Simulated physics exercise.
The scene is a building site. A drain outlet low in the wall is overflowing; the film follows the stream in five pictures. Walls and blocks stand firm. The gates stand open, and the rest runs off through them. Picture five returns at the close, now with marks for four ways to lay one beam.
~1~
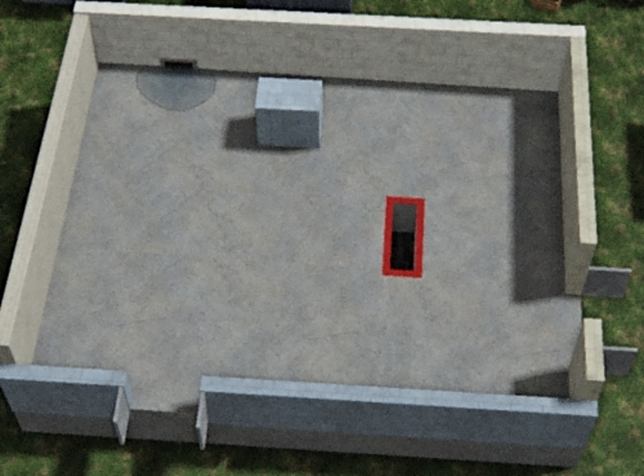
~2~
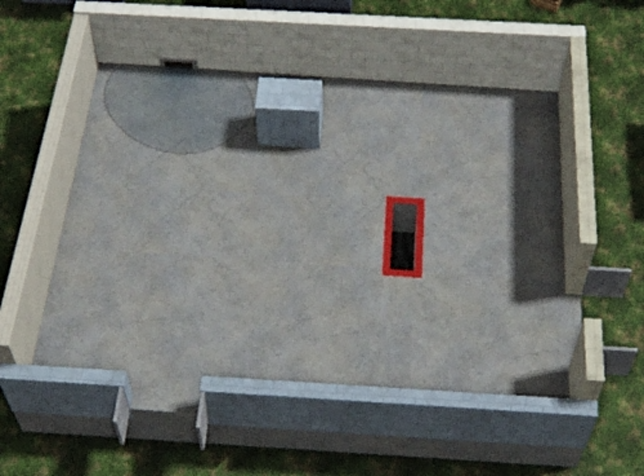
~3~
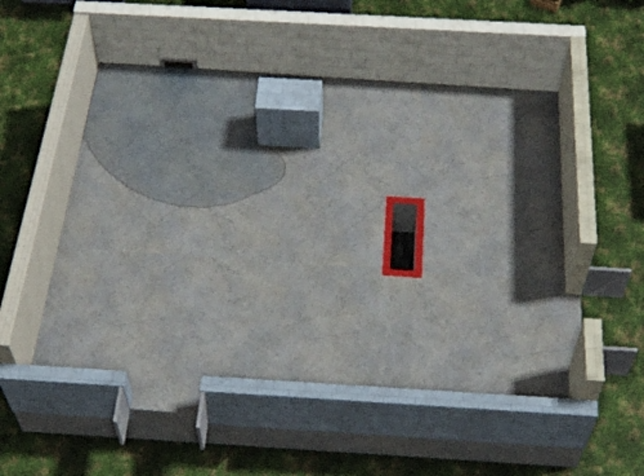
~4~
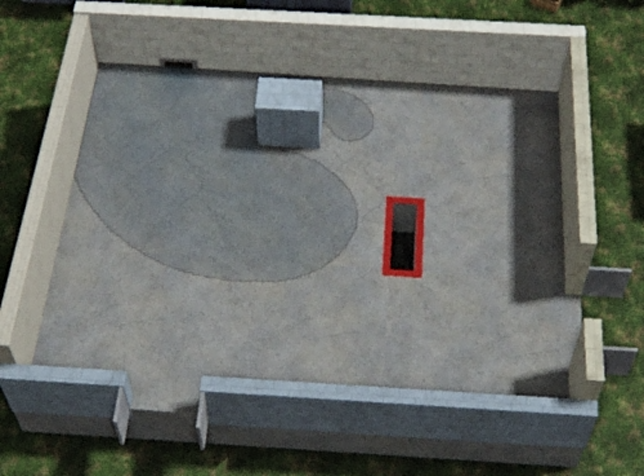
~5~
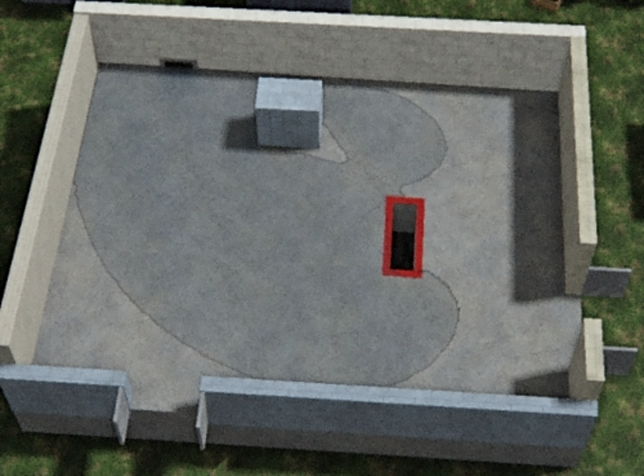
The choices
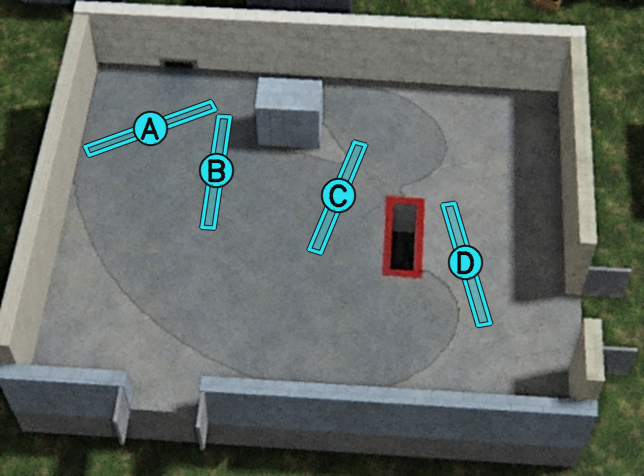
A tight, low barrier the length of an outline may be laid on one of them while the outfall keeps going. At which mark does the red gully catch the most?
Spot D.
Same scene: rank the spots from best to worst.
D, A, B, C.
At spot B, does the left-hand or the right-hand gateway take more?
More leaves on the right.
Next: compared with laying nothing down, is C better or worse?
Spot C is worse.
On the marked copy, A from (87, 151) to (213, 105); B from (208, 227) to (224, 116); C from (314, 251) to (360, 143); D from (448, 204) to (484, 324).
Choosing A, about 9 % of the stream runs into the red gully, about 88 % out by the gates.
Choosing B, about 5 % of the stream runs into the red gully, about 94 % out by the gates.
Choosing C, next to none of the stream runs into the red gully, about 97 % out by the gates.
Choosing D, about 20 % of the stream runs into the red gully, about 79 % out by the gates.
